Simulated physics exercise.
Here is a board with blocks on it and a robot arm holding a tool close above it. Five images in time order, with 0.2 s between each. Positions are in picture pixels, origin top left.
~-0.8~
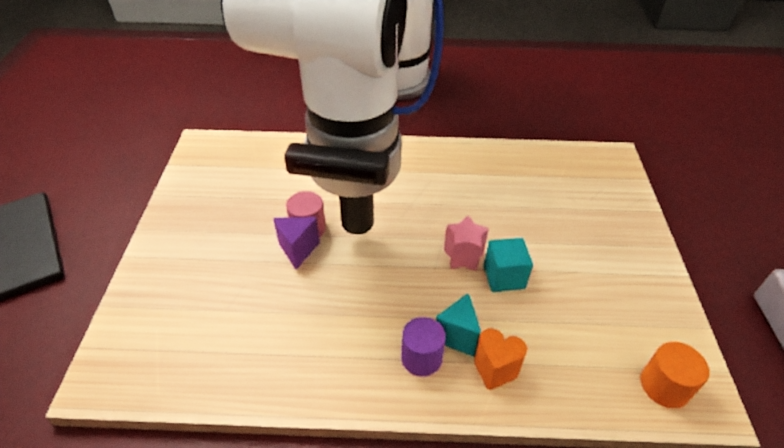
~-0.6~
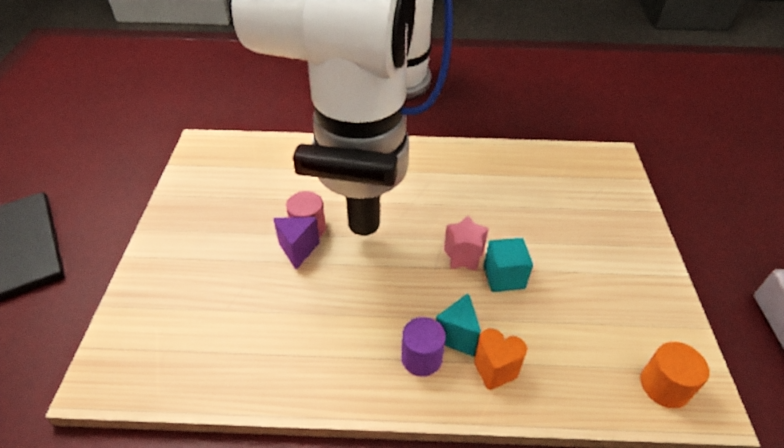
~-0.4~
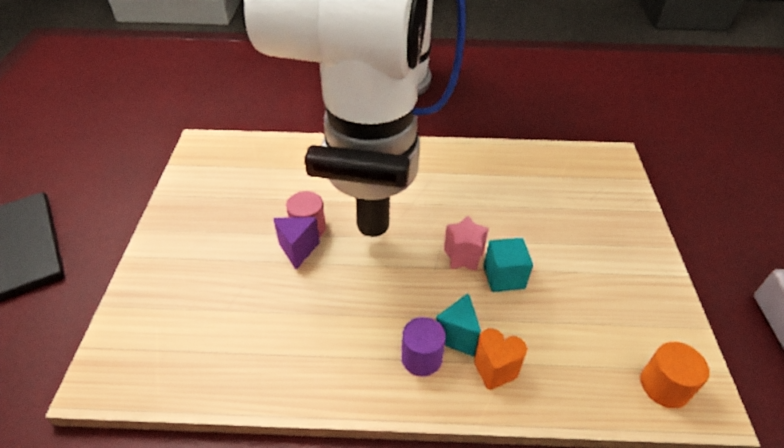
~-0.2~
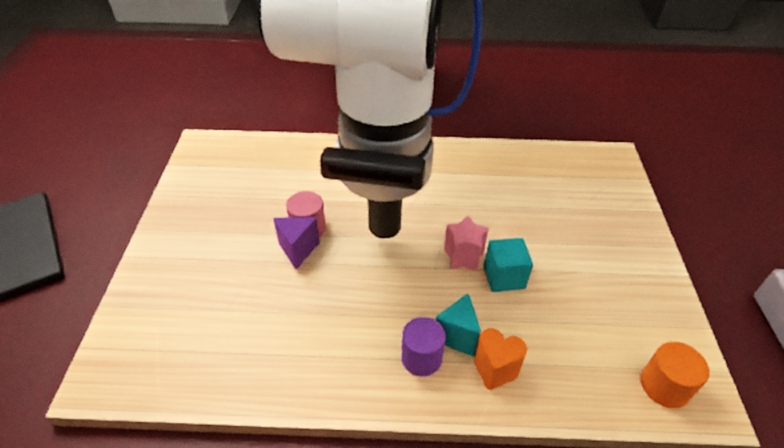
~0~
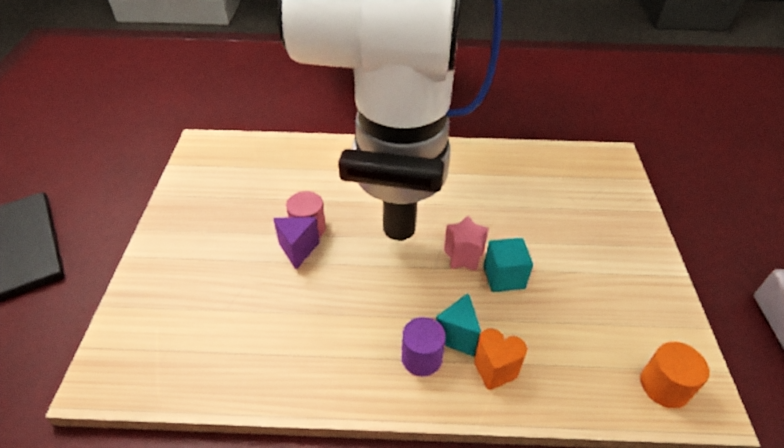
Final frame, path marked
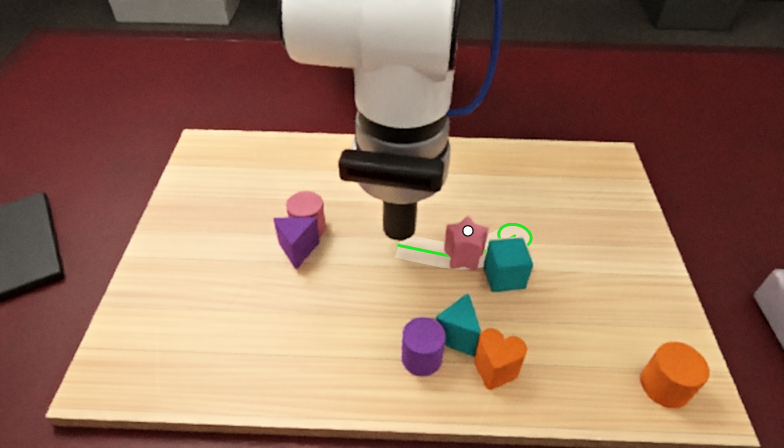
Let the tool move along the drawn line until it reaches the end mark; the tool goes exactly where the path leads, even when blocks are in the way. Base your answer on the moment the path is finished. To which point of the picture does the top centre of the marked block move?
The centre of its top face lies at (553, 221).
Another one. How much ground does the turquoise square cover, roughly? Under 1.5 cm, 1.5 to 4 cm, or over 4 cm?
That one ends up 1.5 to 4 cm from where it is now.
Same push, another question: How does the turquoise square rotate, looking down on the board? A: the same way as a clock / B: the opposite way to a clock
A: The same way as a clock.
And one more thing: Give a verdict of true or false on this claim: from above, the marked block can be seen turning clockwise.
That claim is true.
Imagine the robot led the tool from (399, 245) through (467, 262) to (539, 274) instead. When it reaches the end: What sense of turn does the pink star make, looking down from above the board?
Rotation: Counter-clockwise.
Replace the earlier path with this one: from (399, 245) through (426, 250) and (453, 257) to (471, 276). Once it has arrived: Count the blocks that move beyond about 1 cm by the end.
Two will move.
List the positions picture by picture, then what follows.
The first picture shows lower end of the tool (358, 224), tops of blocks, pink star (468, 231), turquoise square (511, 251).
The second picture shows tool (364, 225), blocks as before.
The third picture shows tool (373, 226), blocks as before.
The fourth picture shows tool (385, 228), blocks as before.
The fifth picture shows tool (399, 230), pink star (468, 231), turquoise square (511, 251).
The drawn path runs from (399, 245) through (440, 254) and (482, 253) to (515, 236); the dot is on the pink star.
On the path given first. One third of the way, tool (444, 239); pink star (478, 231), turned 20° clockwise.
Two thirds of the way, tool (485, 237); pink star (520, 227), turned 10° clockwise; turquoise square (540, 257), turned 60° clockwise.
At the end, tool (519, 220); pink star (553, 221), turned 40° clockwise; turquoise square (544, 257), turned 75° clockwise.
